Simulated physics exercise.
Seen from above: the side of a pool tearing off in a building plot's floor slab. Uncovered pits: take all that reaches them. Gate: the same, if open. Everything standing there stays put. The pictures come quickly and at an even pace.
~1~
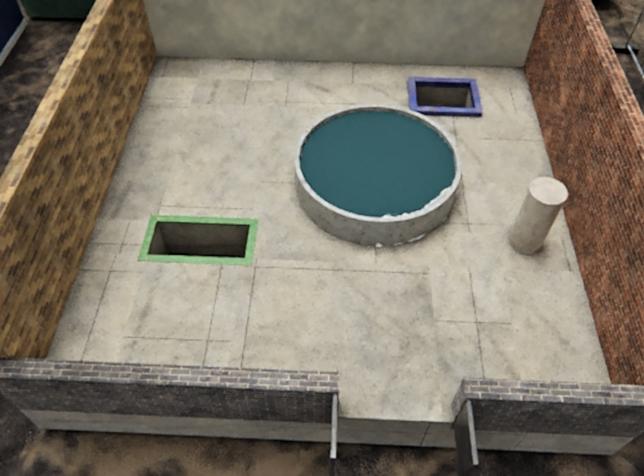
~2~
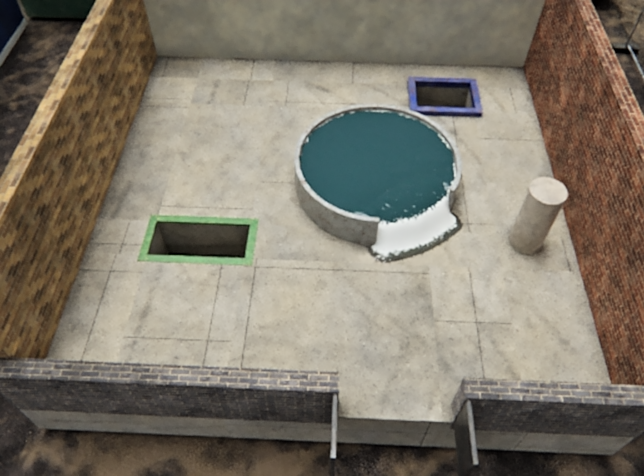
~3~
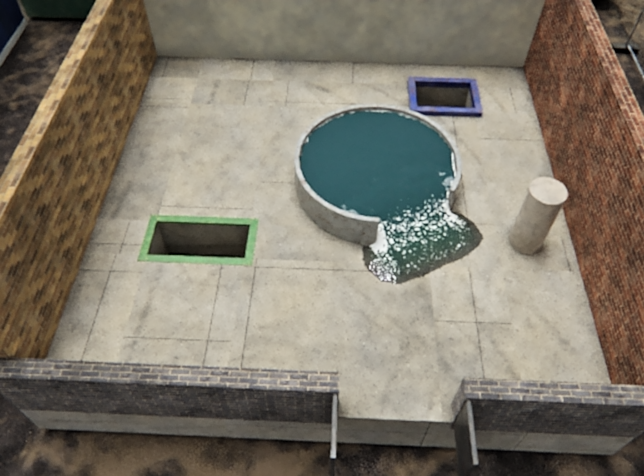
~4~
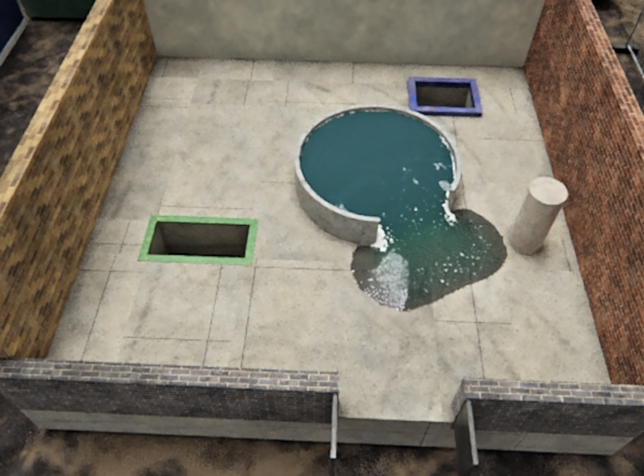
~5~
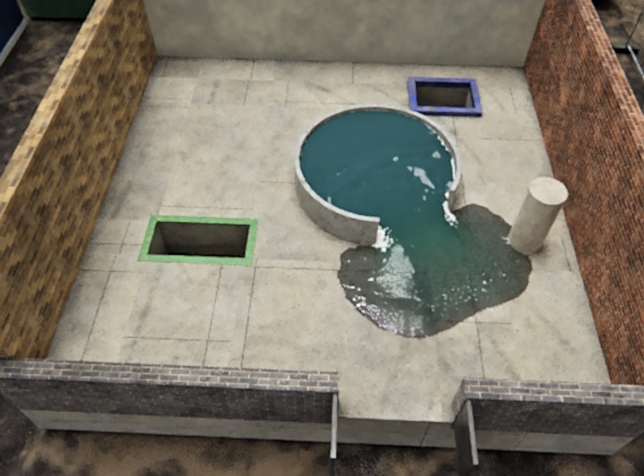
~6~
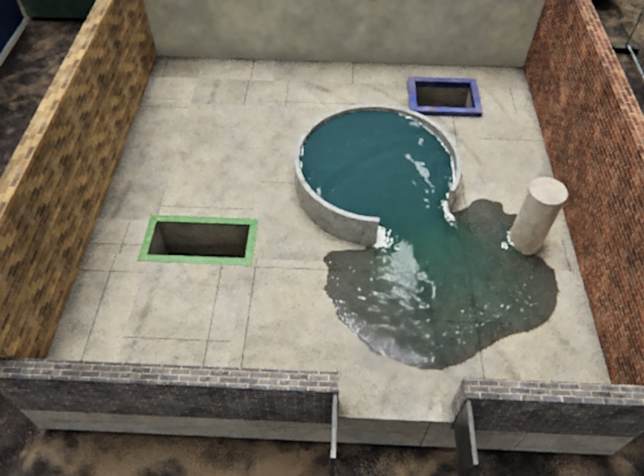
Water in a round pool broke out through a gap in the front right side, then poured onto the walled concrete floor and spread forward and sideways in a widening dark puddle, reaching around a short pillar.
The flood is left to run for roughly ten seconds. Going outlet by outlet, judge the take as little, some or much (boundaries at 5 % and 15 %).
My judgement: The gate ends up with much, the green pit ends up with little, the blue pit ends up with little.
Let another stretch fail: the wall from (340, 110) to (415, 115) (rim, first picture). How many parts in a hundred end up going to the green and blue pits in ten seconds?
The green pit takes 10 per cent and the blue pit 4 per cent.
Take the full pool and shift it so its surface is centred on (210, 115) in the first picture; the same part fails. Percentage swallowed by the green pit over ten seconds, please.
So the green pit gets 35 in a hundred.
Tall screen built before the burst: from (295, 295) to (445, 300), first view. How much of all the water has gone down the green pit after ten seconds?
Green: 12 %.
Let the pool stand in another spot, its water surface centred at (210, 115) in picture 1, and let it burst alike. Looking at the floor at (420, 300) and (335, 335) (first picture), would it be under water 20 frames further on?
Spot by spot: Drenched, after that drenched.
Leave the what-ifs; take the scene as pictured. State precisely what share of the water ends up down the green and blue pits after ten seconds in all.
About 2 %, then about 0 %.
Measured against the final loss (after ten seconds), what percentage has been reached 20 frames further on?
I'd put it near 30 in a hundred.
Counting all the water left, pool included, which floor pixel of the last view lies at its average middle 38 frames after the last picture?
Somewhere near (430, 254).
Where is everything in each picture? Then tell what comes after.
The first picture shows still water in the round tank at (377, 161).
In the second picture, the front is at (374, 251), out from the gap at (417, 228).
In the third picture, water pours out at (417, 229) and has run to (383, 275).
In the fourth picture, the front is at (401, 305), out from the gap at (417, 230).
In the fifth picture, water pours out at (417, 230) and has run to (518, 284).
In the sixth picture, the front is at (541, 314), out from the gap at (417, 230).
A moment on, water covers 20 % of the floor; the gate 0 %, the green pit 0 %, the blue pit 0 %.
Next, water covers 20 % of the floor; the gate 3 %, the green pit 0 %, the blue pit 0 %.
Then, water covers 25 % of the floor; the gate 9 %, the green pit 0 %, the blue pit 0 %.
Later, water covers 45 % of the floor; the gate 19 %, the green pit 0 %, the blue pit 0 %.
In the end, water covers 65 % of the floor; the gate 29 %, the green pit 1 %, the blue pit 0 %.
